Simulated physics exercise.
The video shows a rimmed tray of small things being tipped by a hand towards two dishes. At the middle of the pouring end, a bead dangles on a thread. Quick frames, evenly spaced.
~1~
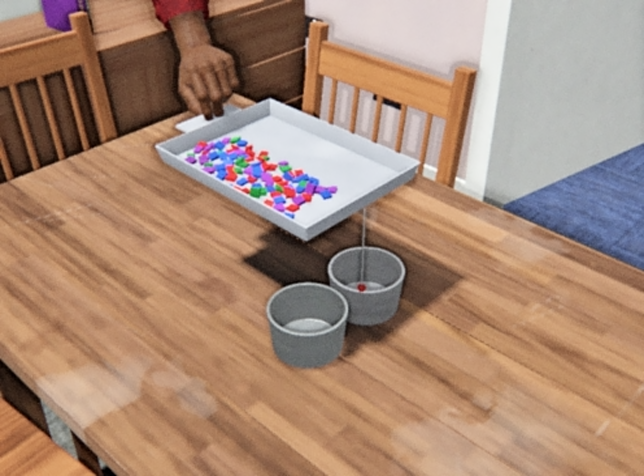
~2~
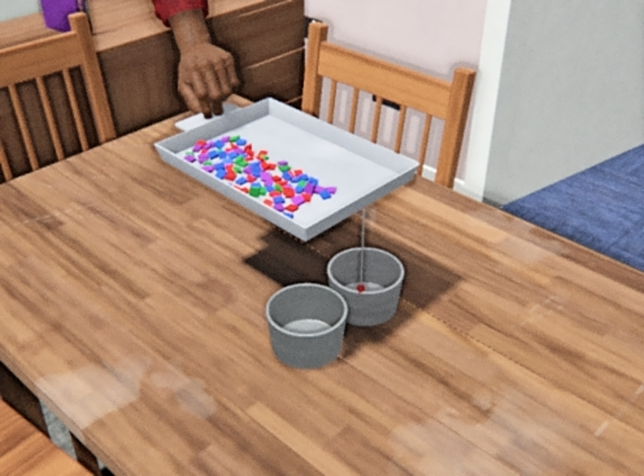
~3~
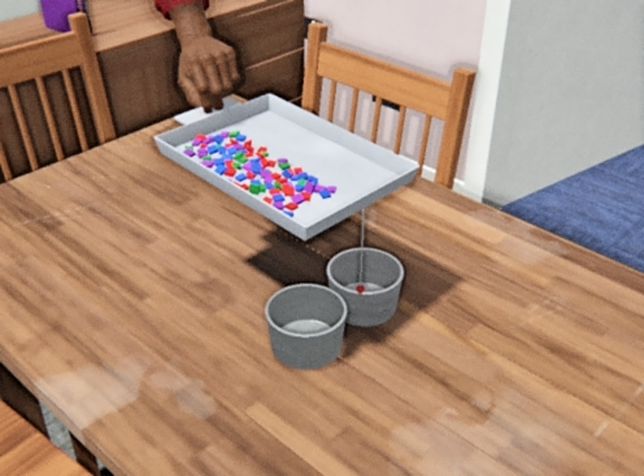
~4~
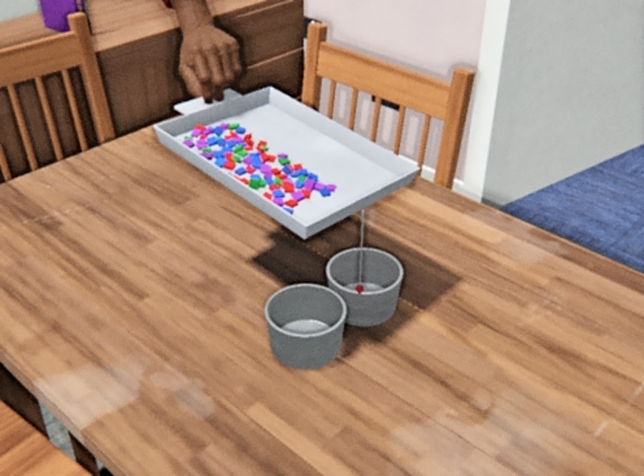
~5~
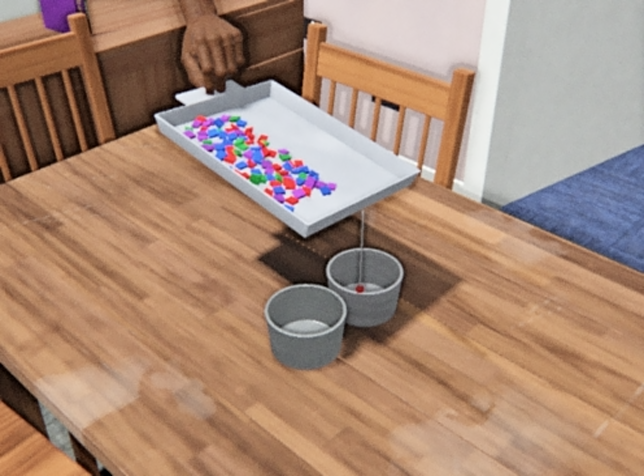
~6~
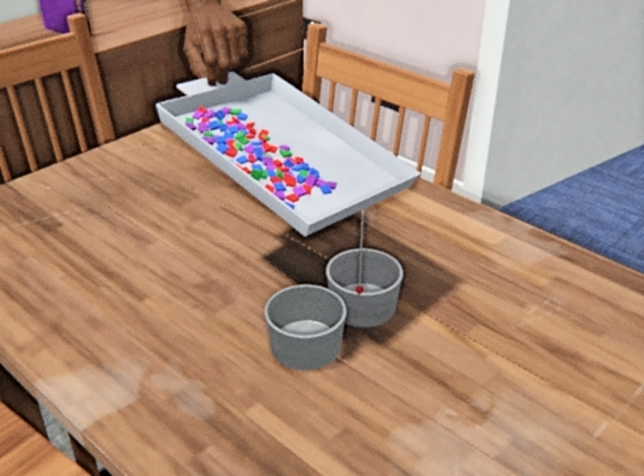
To begin with, a hand holds a gray rimmed tray of colorful small pieces level above two gray dishes on a wooden table, a red bead hanging from its near end. The hand then shifts slightly and the tray tilts a little toward its right corner, while the dishes stay put.
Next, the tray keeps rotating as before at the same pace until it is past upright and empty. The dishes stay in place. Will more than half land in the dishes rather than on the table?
The load mostly goes elsewhere.
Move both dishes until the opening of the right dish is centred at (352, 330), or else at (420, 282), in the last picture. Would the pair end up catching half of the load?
Well, not up to half at the first spot and in excess of half at the second.
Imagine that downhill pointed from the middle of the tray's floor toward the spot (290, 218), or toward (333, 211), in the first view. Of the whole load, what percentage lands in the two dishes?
Respectively 60 and 0 in a hundred.
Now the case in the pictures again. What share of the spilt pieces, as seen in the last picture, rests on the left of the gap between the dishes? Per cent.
Roughly 0 percent.
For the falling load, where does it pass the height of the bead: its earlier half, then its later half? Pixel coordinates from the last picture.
(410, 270) for the early half, (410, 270) for the late half.
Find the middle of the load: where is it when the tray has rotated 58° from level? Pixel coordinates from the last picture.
Near the pixel (379, 180).
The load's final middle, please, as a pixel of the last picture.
At about (419, 316), give or take.
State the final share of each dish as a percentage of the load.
Left dish 0, right dish 20 %.
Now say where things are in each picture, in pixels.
The first frame shows corners of the pouring end at (306, 223) and (413, 163), level; middle of the load at (258, 171), mosaic tiles; left dish at (336, 341); right dish at (394, 299); bead on its thread at (362, 288).
The second frame shows corners of the pouring end at (305, 224) and (413, 164), level; middle of the load at (258, 171).
The third frame shows corners of the pouring end at (306, 223) and (413, 165), tipped barely, lowest at the right corner; middle of the load at (257, 167).
The fourth frame shows corners of the pouring end at (307, 221) and (413, 167), tipped a little, lowest at the right corner; middle of the load at (257, 162).
The fifth frame shows corners of the pouring end at (308, 220) and (414, 170), tipped a little, lowest at the right corner; middle of the load at (258, 157).
The sixth frame shows corners of the pouring end at (309, 219) and (414, 172), tipped a little, lowest at the right corner; middle of the load at (259, 152); left dish at (334, 343); right dish at (392, 301).
Soon, tray tipped steeply; nearly all on the tray; a stray few in the air.
A while on, tray tipped right over; most on the tray; a small part outside both; a small part in the air.
Towards the end, tray tipped past a quarter turn; about a quarter in the right dish; most outside both.
Finally, tray tipped past a quarter turn; none in the left dish; about a quarter in the right dish; most outside both.
